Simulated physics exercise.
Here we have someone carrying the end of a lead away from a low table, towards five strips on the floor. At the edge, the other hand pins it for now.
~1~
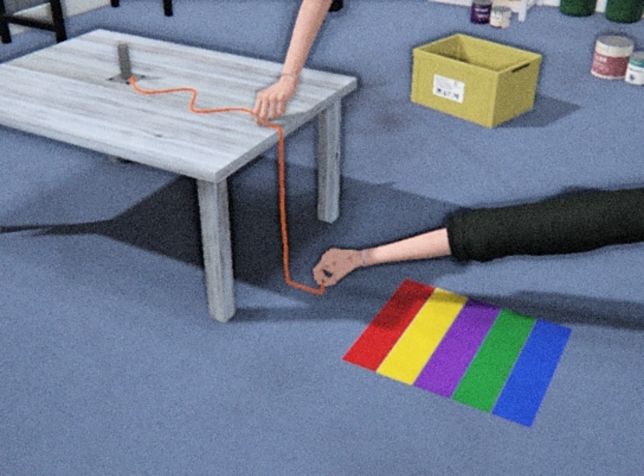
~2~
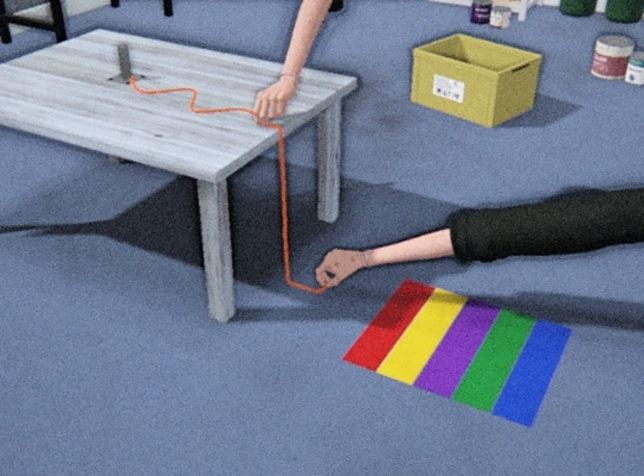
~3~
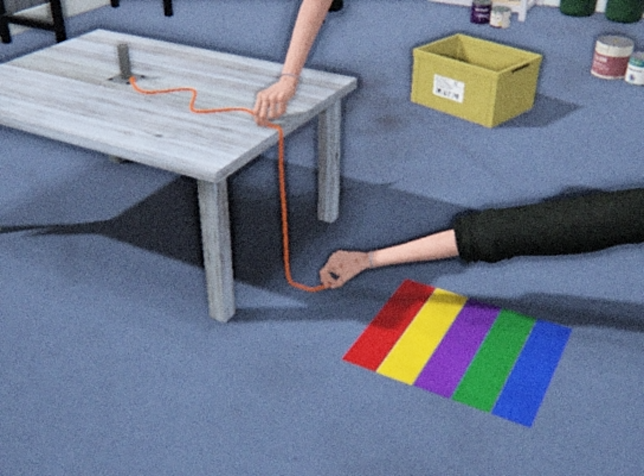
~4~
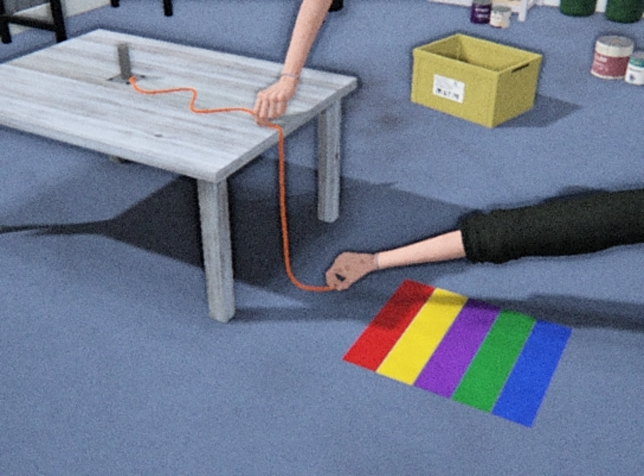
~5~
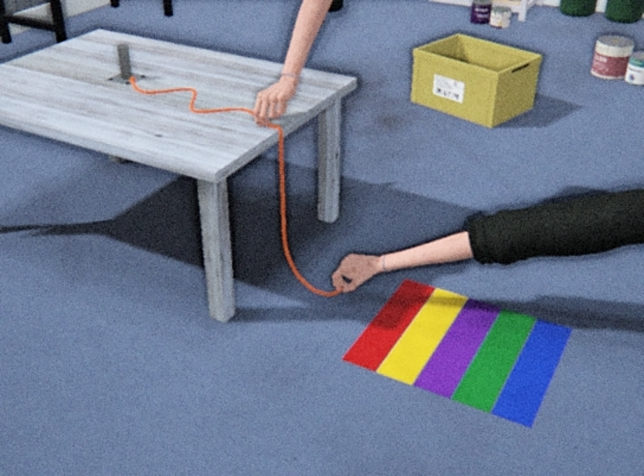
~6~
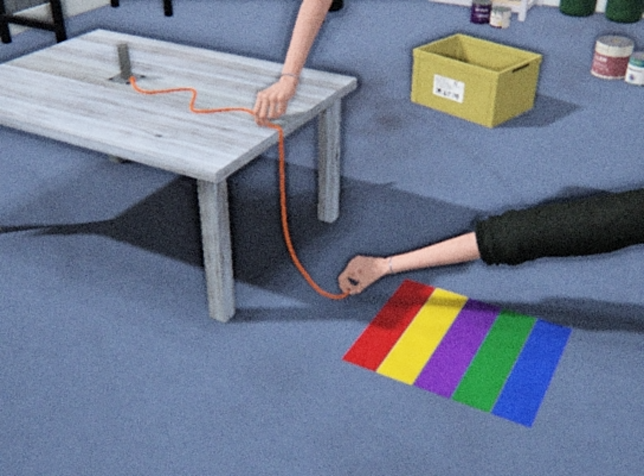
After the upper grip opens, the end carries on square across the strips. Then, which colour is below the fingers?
The green one is below them.
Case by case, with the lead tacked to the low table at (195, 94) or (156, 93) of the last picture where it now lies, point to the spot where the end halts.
In order of the tries, close to (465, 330) and close to (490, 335).
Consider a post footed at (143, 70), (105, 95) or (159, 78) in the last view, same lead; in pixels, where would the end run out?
About (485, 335), then (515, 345), then (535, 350).
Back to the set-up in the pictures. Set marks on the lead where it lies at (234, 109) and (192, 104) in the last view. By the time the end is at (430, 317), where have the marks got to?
Result - first point (271, 123), second point (223, 109).
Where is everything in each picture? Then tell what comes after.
In the first picture, end (323, 283); red (371, 349); yellow (406, 361); purple (442, 374); green (480, 387); blue (520, 401).
In the second picture, end (326, 284); lead through (139, 90) (195, 96) (225, 110) (277, 129) (284, 202) (287, 264).
In the third picture, end (330, 285).
In the fourth picture, end (336, 287); lead through (139, 90) (195, 96) (225, 110) (277, 129) (283, 202) (287, 265).
In the fifth picture, end (342, 289).
In the sixth picture, end (349, 291); lead through (139, 90) (195, 96) (225, 110) (277, 129) (283, 202) (299, 266).
Soon after, end near (430, 317); over yellow.
Then, end near (474, 331); over purple.
At full stretch, end near (499, 339); over green. It halts on the green strip.
